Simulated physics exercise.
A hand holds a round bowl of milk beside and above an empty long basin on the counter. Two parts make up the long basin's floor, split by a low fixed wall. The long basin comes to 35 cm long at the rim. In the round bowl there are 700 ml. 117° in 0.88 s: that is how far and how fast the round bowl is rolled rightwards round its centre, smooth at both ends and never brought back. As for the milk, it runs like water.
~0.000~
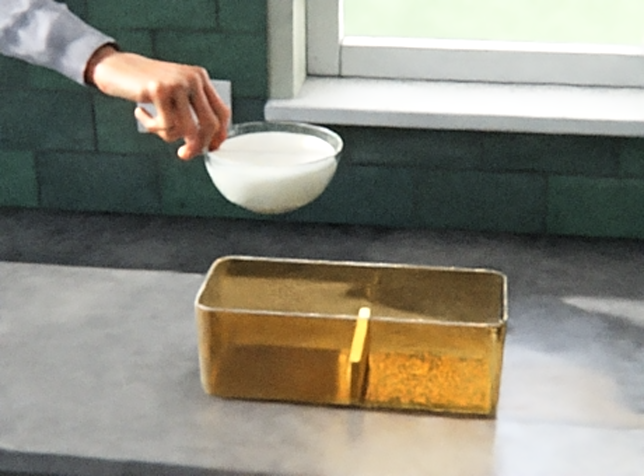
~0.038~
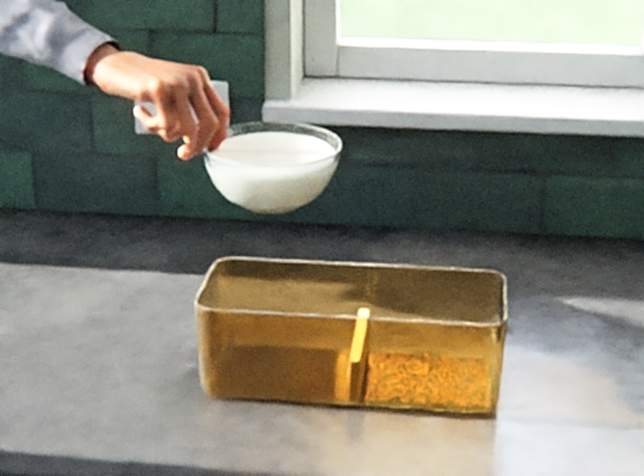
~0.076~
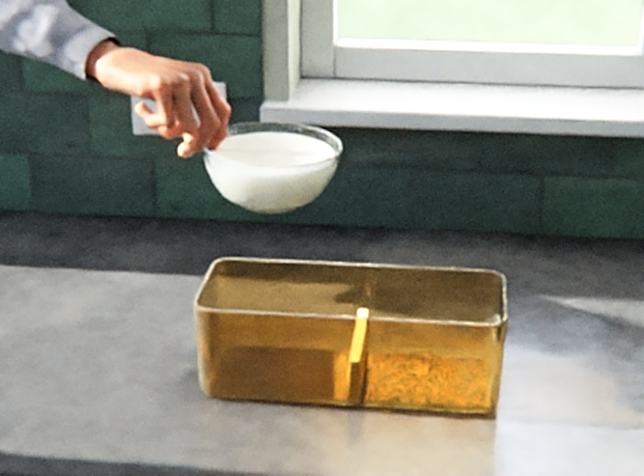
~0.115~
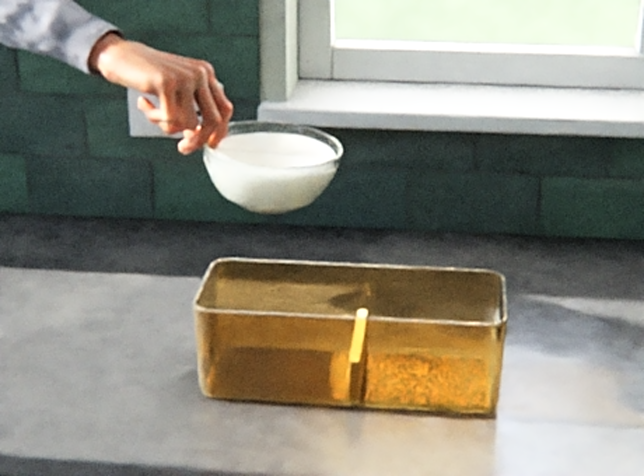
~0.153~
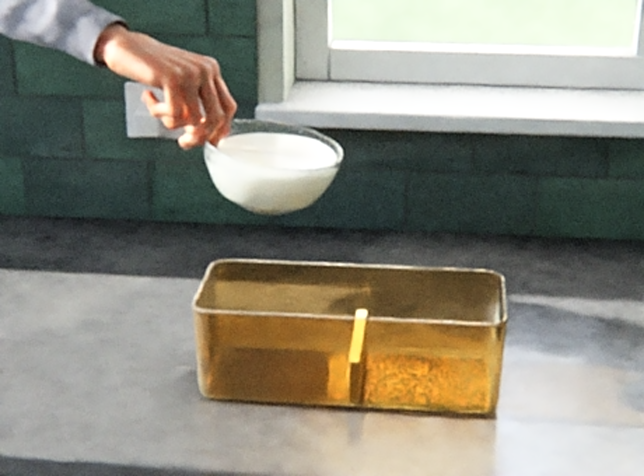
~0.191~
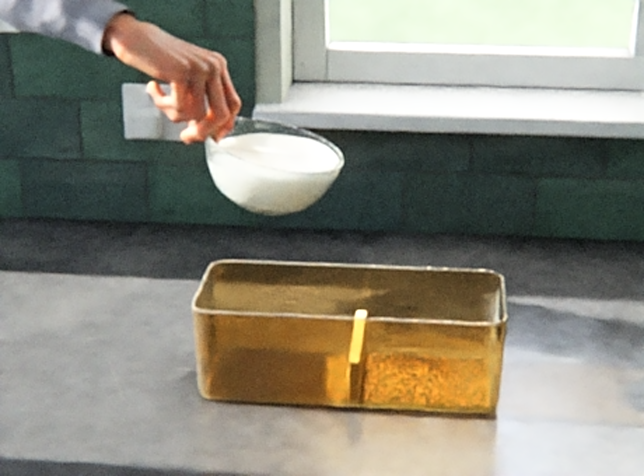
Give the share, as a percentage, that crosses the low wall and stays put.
Around 76 %.
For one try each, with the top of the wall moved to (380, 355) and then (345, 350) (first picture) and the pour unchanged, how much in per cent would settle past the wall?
55 % and 75 %.
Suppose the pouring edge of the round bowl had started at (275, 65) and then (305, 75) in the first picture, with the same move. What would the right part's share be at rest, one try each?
I'd expect close to 30 per cent and then close to 60 per cent.
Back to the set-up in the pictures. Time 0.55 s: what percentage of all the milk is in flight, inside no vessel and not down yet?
44 per cent.
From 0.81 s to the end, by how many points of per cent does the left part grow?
Difference: Approx. 1 %.
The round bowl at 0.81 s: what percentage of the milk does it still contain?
0 in a hundred, give or take.
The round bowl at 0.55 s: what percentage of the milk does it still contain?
Some 26 % of it is still there.
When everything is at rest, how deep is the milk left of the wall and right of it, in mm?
Left part about 6 mm deep, right part about 26 mm deep.
Then, 0.55 s in, the tilt is 80° and 26 per cent is still to pour, 1 is left of the wall and 28 right of it.
Then, 0.81 s in, the tilt is 115° and 0 per cent is still to pour, 22 is left of the wall and 76 right of it.
Then, 1.08 s in, the tilt is 117° and 0 per cent is still to pour, 23 is left of the wall and 76 right of it.
Then, 1.38 s in, the tilt is 117° and 0 per cent is still to pour, 23 is left of the wall and 76 right of it.
Finally, 23 per cent lies left of the wall, 76 right of it and 1 outside.
